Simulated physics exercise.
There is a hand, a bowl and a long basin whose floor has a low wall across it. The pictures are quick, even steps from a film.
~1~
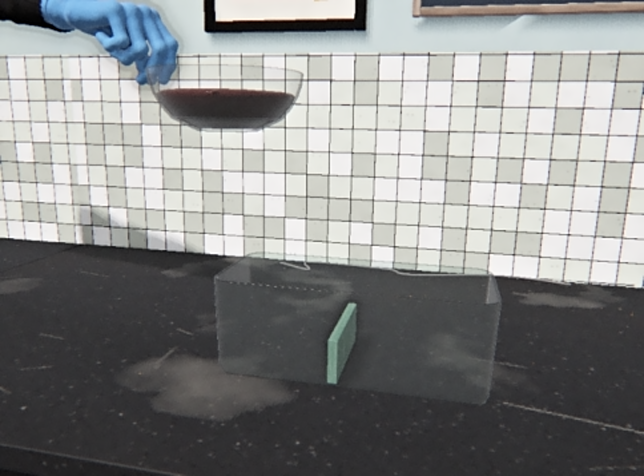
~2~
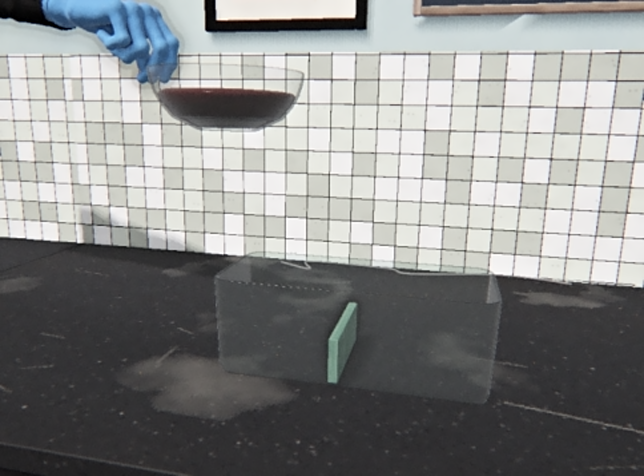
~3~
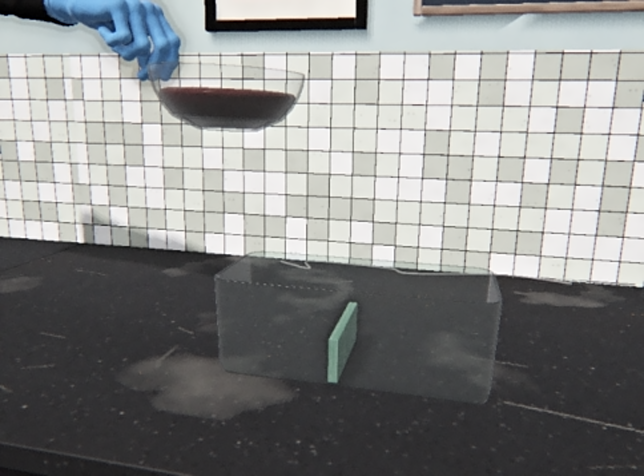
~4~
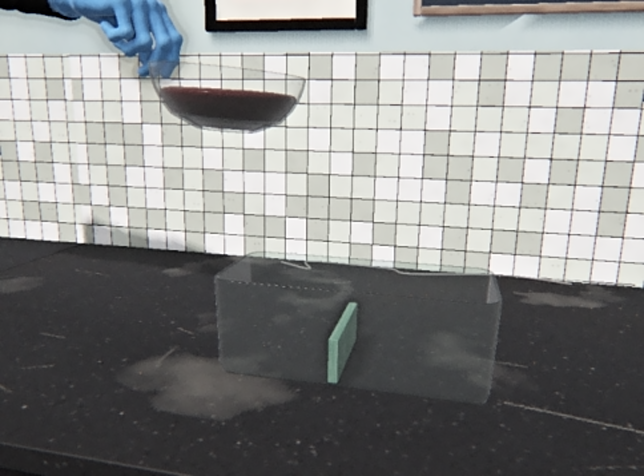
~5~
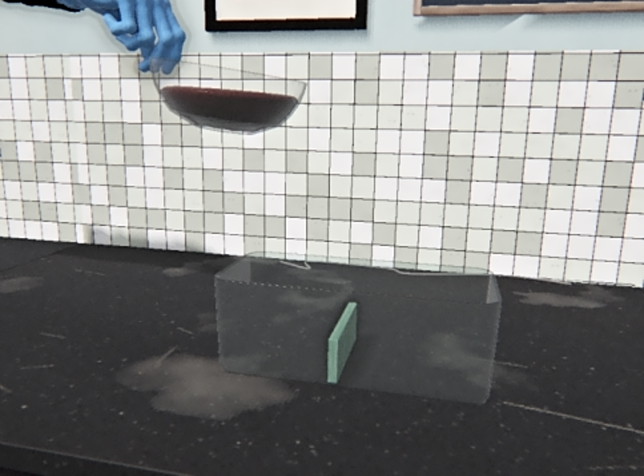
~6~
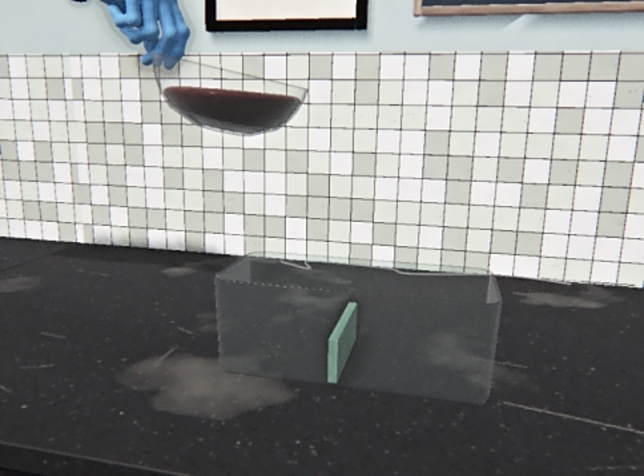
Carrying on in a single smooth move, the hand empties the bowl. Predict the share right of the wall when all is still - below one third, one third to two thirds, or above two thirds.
I expect what gathers right of the wall to fall within one third to two thirds.
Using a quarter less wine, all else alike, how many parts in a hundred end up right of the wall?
Estimate: Around 40 per cent.
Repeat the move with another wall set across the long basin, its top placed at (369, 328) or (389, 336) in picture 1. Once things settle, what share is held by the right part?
The first placement gives around 15 percent, the second 5 percent.
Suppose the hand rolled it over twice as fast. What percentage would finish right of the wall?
Around 45 per cent ends up there.
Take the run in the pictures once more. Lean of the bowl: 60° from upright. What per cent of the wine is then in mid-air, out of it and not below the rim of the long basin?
I'd put it near 45 per cent.
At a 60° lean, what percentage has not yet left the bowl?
I'd reckon near 45 percent is still held at that tilt.
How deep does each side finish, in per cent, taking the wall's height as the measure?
The left reads 30 in a hundred and the right 30 in a hundred.
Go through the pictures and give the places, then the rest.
In the first picture, it leans 0°; its right rim is at (300, 74); the wine meets the walls at (167, 93) and (294, 95); the long basin's rim runs from (233, 266) to (496, 288); the wall's top is at (344, 322).
In the second picture, it leans 1°; its right rim is at (301, 74); the wine meets the walls at (168, 93) and (295, 95).
In the third picture, it leans 2°; its right rim is at (301, 76); the wine meets the walls at (169, 91) and (295, 95).
In the fourth picture, it leans 4°; its right rim is at (302, 80); the wine meets the walls at (169, 91) and (296, 97).
In the fifth picture, it leans 8°; its right rim is at (303, 84); the wine meets the walls at (171, 90) and (298, 97).
In the sixth picture, it leans 12°; its right rim is at (304, 91); the wine meets the walls at (173, 90) and (299, 98).
A moment on, the bowl is tipped part way and 46 per cent is still to pour, 3 is left of the wall and 7 right of it.
Next, the bowl is tipped on its side and 3 per cent is still to pour, 26 is left of the wall and 57 right of it.
Then the bowl is tipped on its side and 0 per cent is still to pour, 41 is left of the wall and 57 right of it.
Later the bowl is tipped on its side and 0 per cent is still to pour, 41 is left of the wall and 57 right of it.
Finally, 41 per cent lies left of the wall, 58 right of it and 1 outside.
